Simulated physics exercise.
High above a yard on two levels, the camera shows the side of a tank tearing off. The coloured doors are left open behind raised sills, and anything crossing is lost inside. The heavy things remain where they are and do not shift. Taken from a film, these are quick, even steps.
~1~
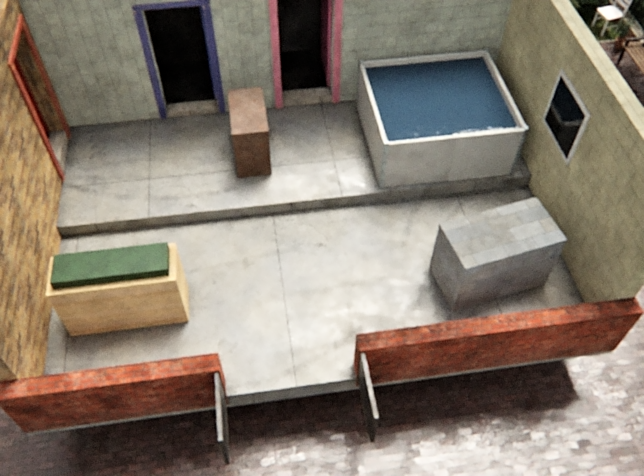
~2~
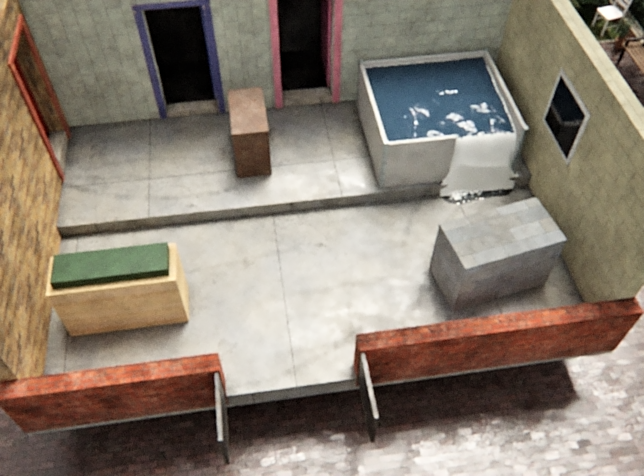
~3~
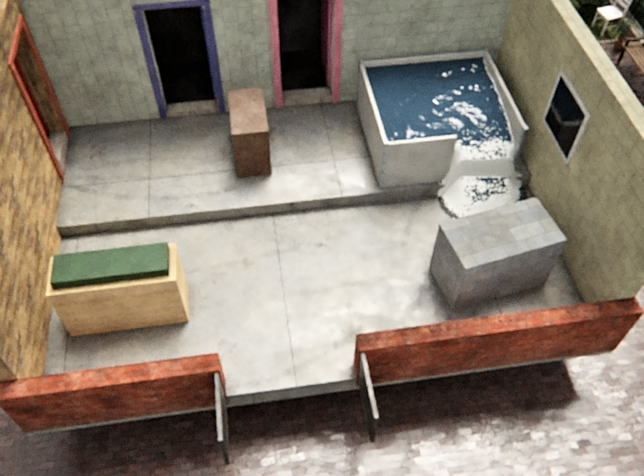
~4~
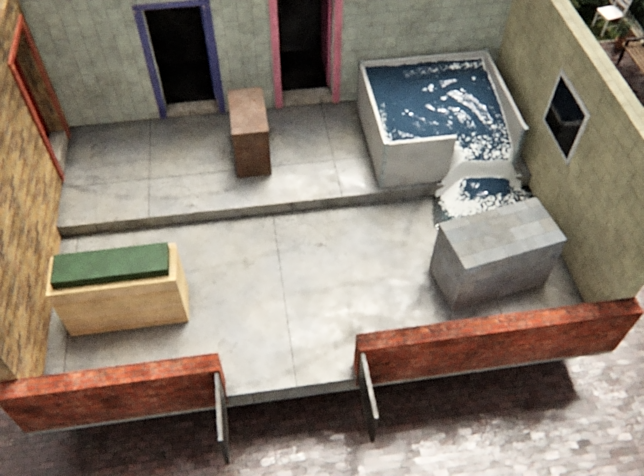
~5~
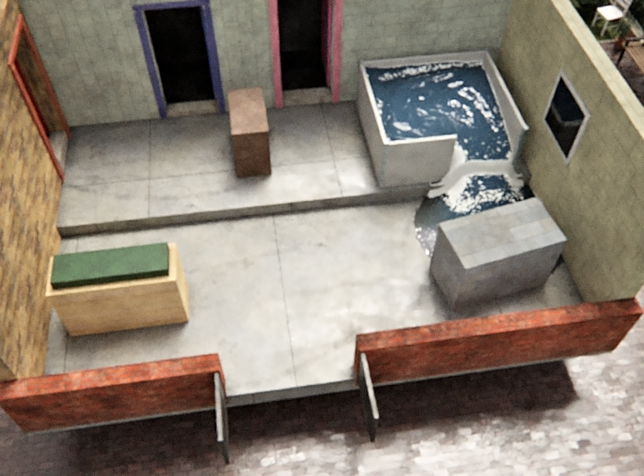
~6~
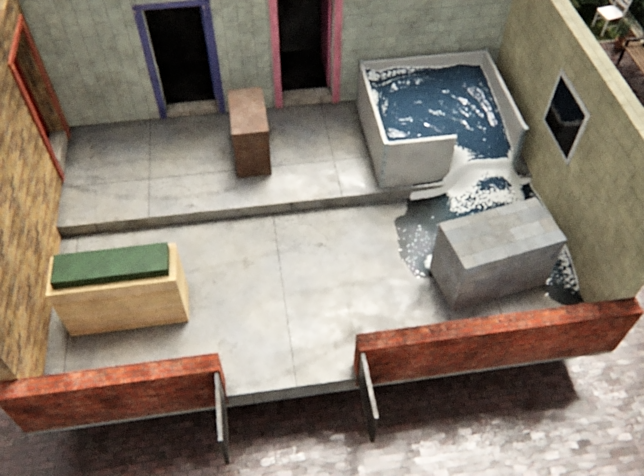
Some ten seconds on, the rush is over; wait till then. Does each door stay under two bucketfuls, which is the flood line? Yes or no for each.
Red door - yes, stays under; blue door - yes, stays under; pink door - yes, stays under.
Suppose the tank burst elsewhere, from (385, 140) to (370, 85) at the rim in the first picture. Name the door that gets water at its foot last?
That would be the red-painted one.
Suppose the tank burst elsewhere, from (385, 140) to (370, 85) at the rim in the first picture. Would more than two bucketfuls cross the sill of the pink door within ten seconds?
Result for the pink door: It ends up above.
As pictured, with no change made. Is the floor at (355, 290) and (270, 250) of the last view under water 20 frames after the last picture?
Point one: Swamped. Point two: Swamped.
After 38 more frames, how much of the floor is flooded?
That's roughly 70 per cent.
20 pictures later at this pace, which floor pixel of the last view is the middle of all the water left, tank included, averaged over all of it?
The water's middle lies around (394, 223).
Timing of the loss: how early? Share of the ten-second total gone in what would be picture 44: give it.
I get 20 percent.
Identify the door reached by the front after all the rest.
My answer is the blue-painted one.
A moment on, water covers 20 % of the floor; the red door not reached, the blue door not reached, the pink door not reached.
Next, water covers 45 % of the floor; the red door not reached, the blue door not reached, the pink door not reached.
Then, water covers 65 % of the floor; the red door not reached, the blue door not reached, the pink door not reached.
Later, water covers 70 % of the floor; the red door not reached, the blue door not reached, the pink door wet at the sill, nothing in.
In the end, water covers 70 % of the floor; the red door wet at the sill, nothing in, the blue door wet at the sill, nothing in, the pink door wet at the sill, nothing in.
